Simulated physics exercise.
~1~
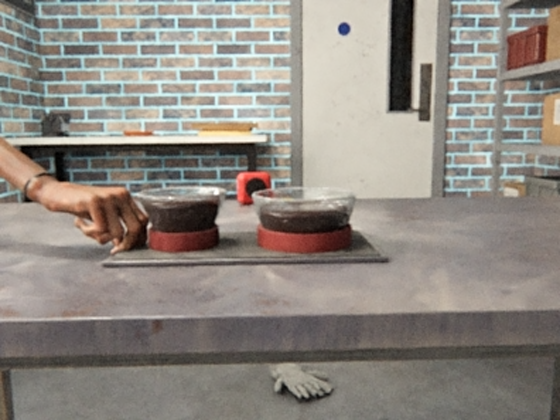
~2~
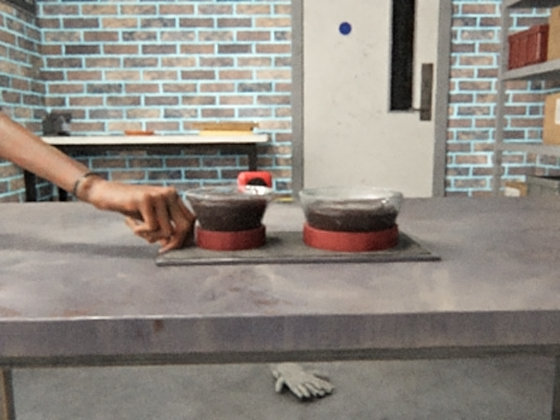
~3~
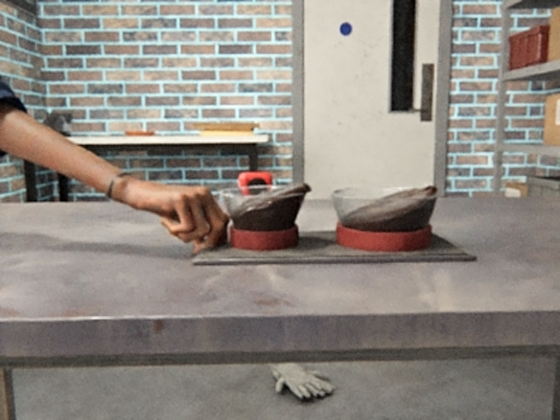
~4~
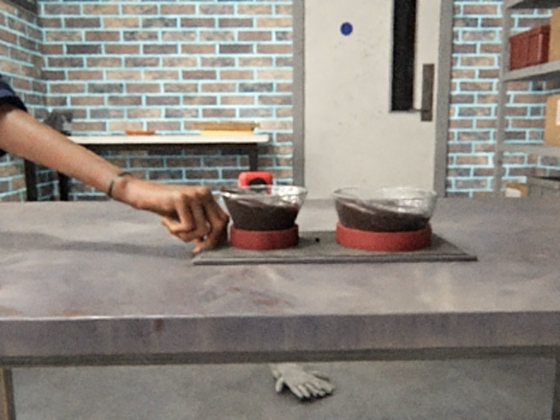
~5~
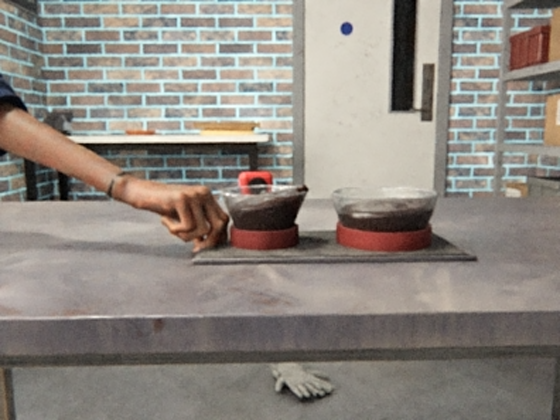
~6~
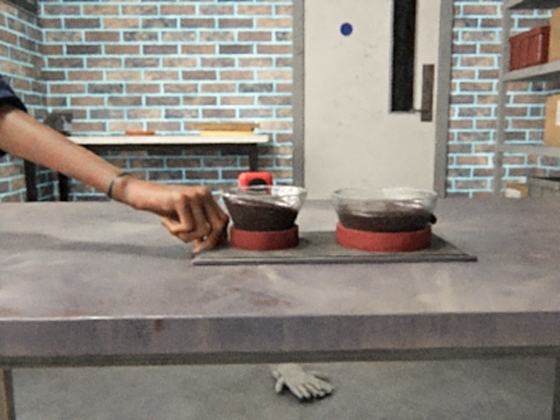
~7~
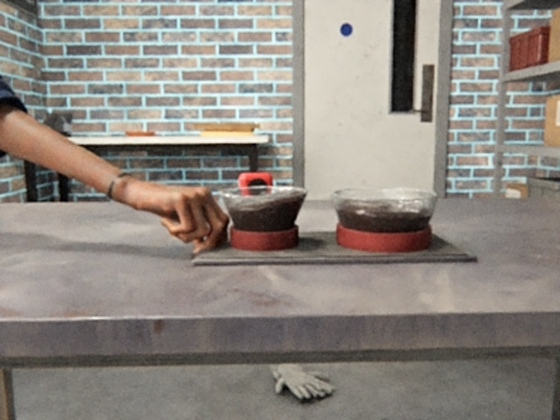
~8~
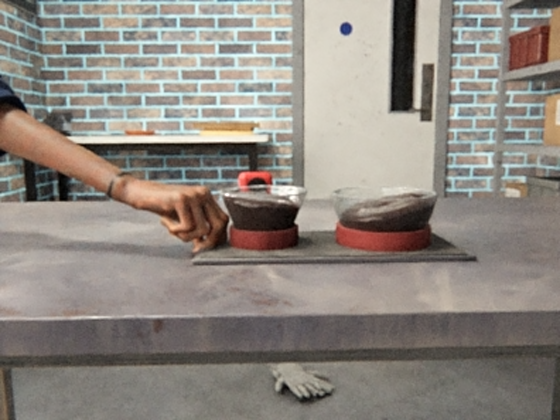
A hand slides a tray of two dark-filled glass bowls right and stops, leaving them sloshing.
